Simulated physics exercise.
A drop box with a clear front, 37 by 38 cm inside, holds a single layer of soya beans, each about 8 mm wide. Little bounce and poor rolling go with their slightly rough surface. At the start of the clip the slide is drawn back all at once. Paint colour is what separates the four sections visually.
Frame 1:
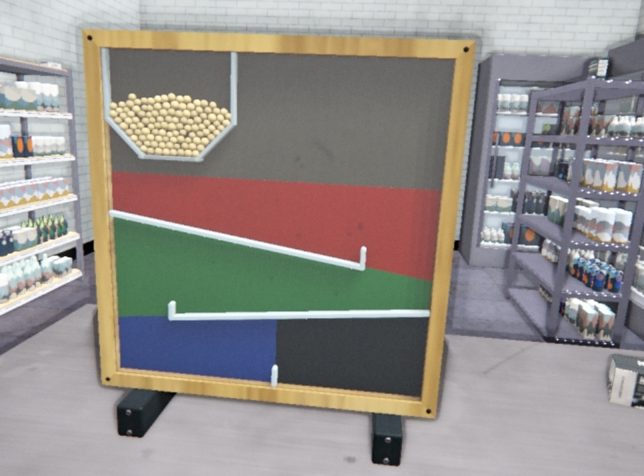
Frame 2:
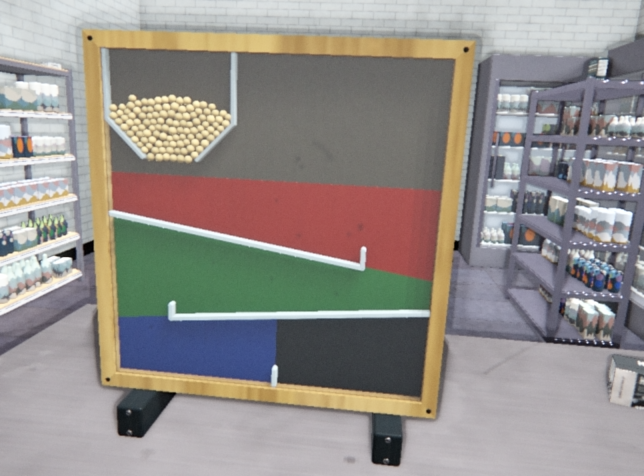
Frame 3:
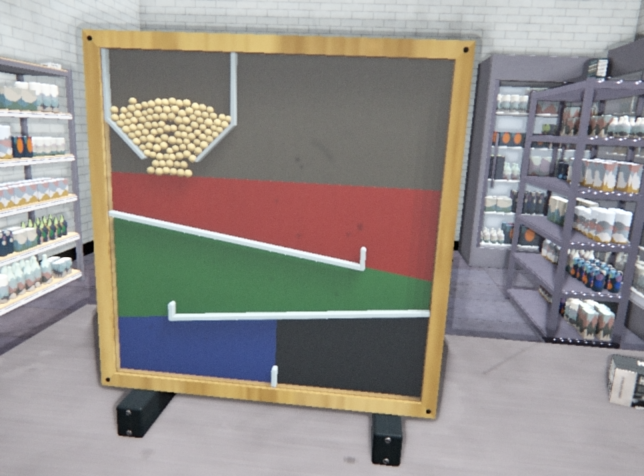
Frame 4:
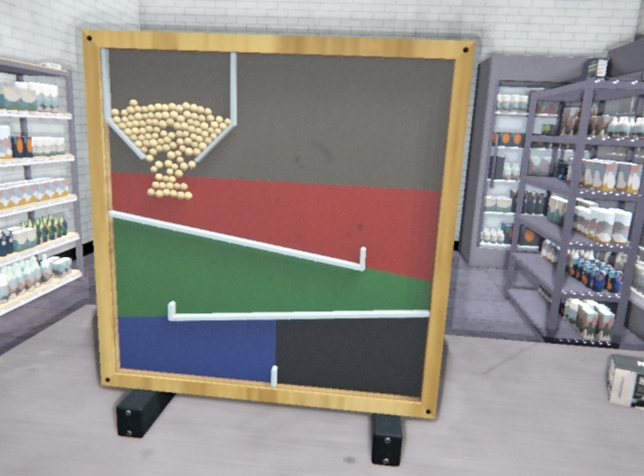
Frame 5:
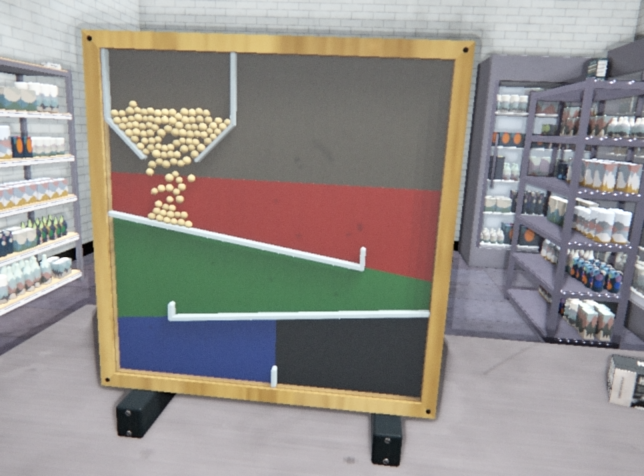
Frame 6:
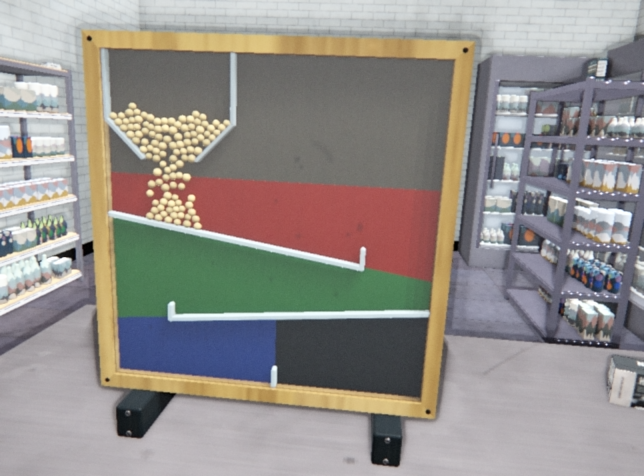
In a shop-like room lined with stocked shelves, a wood-framed board painted in coloured sections holds a heap of small tan balls in a hopper at upper left. The hopper's bottom opens and balls drop through the gap in a widening stream, then land and pile up on the sloping white ledge below.
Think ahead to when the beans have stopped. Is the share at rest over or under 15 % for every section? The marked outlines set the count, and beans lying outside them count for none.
Red section over, blue section under, green section under, black section under 15 %.
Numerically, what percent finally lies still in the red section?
Close to 100 per cent of the load rests there.
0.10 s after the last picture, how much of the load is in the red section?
The share there is close to 60 per cent.
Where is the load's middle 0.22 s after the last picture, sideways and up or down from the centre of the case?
Offset: Approx. 9 cm left, 2 cm above.
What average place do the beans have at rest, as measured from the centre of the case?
About 7 cm left, 1 cm up.
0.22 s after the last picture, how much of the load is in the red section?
Roughly 90 per cent.
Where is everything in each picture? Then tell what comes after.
In the first frame, about 110 beans; beans' middle (172, 127); red (290, 217), blue (200, 346), green (239, 278), black (351, 352); slide (141, 157) to (201, 160).
In the second frame, beans' middle (170, 123); 2 out, lowest bean (188, 159).
In the third frame, beans' middle (167, 129); 11 out, lowest bean (188, 174).
In the fourth frame, beans' middle (167, 140); 24 out, lowest bean (181, 196).
In the fifth frame, beans' middle (170, 148); 32 out, lowest bean (188, 225).
In the sixth frame, beans' middle (173, 159); 42 out, lowest bean (197, 227); wall ends (363, 251), (171, 305), (274, 370), (104, 47) to (144, 157), (198, 160) to (234, 51).
Then, 0.10 s later than the last picture, the beans' middle is 11 cm left of and 5 cm above the centre; red 60 %.
Then, 0.22 s later than the last picture, the beans' middle is 9 cm left of and 2 cm above the centre; red 90 %.
Then, 0.45 s later than the last picture, the beans' middle is 7 cm left of and 1 cm above the centre; red 100 %.
All still 1.4 s after it, red 100 %, blue 0 %, green 0 %, black 0 %.
